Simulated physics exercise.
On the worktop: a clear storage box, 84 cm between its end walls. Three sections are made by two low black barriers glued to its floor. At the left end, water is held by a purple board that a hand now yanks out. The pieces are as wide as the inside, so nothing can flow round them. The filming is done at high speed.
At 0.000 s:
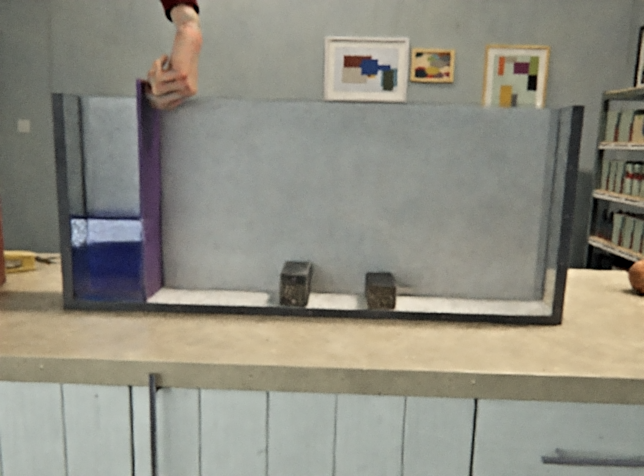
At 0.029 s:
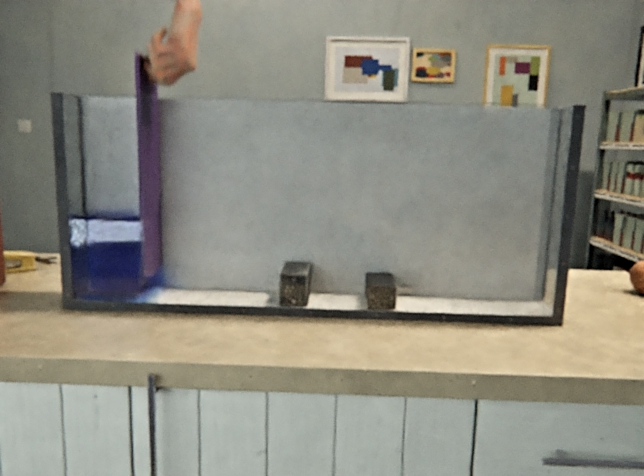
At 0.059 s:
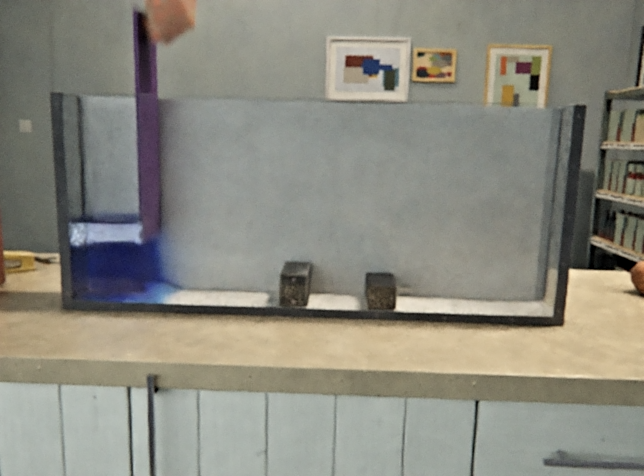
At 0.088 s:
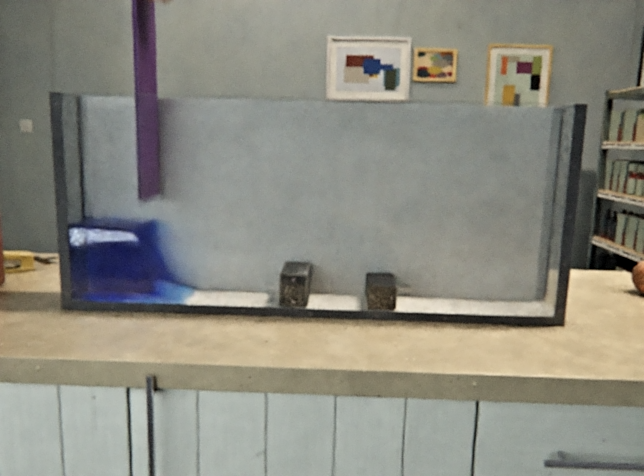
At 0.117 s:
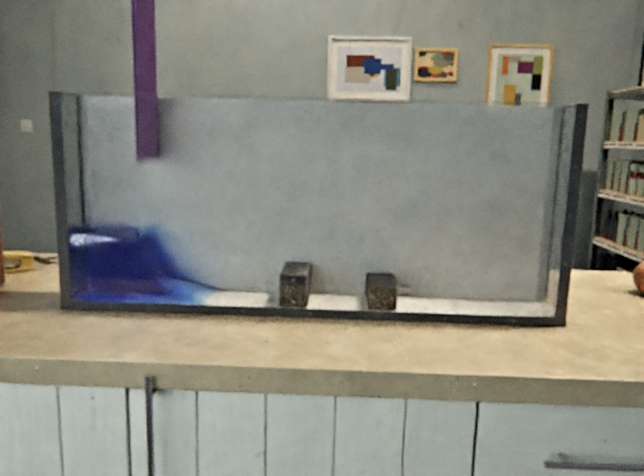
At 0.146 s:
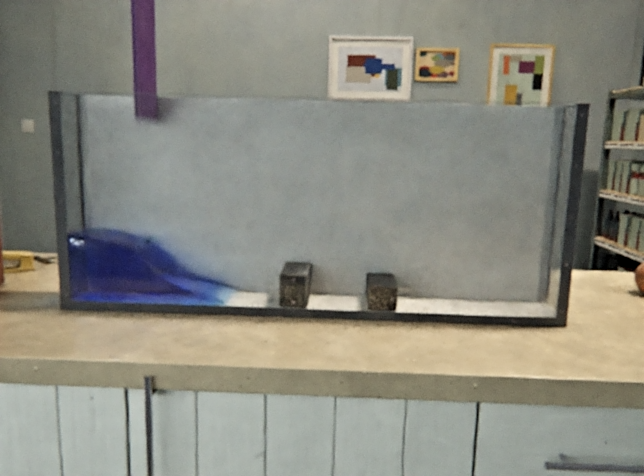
At the start, a hand grips a purple board holding back blue water at the left end of a clear box, with two dark blocks on its floor. The hand pulls the board upward, and the water slumps and spreads right along the bottom, its front still short of the blocks.
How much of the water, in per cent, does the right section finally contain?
The right section gets about 4 per cent.
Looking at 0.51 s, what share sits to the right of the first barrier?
It's close to 16 per cent by then.
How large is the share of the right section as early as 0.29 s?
Roughly 0 per cent of the liquid is there.
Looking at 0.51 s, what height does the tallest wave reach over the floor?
Roughly 25.5 cm up.
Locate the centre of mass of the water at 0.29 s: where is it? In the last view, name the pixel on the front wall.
Centre of mass, last view: Approx. (171, 286).
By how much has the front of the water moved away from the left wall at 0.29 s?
Roughly 38 cm out.
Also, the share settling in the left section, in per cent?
About 78 %.
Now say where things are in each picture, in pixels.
In the first frame, level at the left end (76, 218); front at (142, 300); board bottom (144, 301); the first barrier (broad) has its top at (294, 274); the second barrier (broad) has its top at (382, 286).
In the second frame, level at the left end (75, 218); front at (151, 301); board bottom (143, 278).
In the third frame, level at the left end (75, 221); front at (165, 301); board bottom (142, 240).
In the fourth frame, level at the left end (74, 226); front at (183, 302); board bottom (140, 201).
In the fifth frame, level at the left end (74, 231); front at (203, 303); board bottom (138, 160).
In the sixth frame, level at the left end (74, 237); front at (224, 304); the board is clear.
By 0.29 s 100 per cent is still short of the first barrier, 0 is over the second.
By 0.51 s 83 per cent is still short of the first barrier, 0 is over the second.
By 0.90 s 78 per cent is still short of the first barrier, 2 is over the second.
At rest it is 77 per cent left, 19 middle, 3 right.
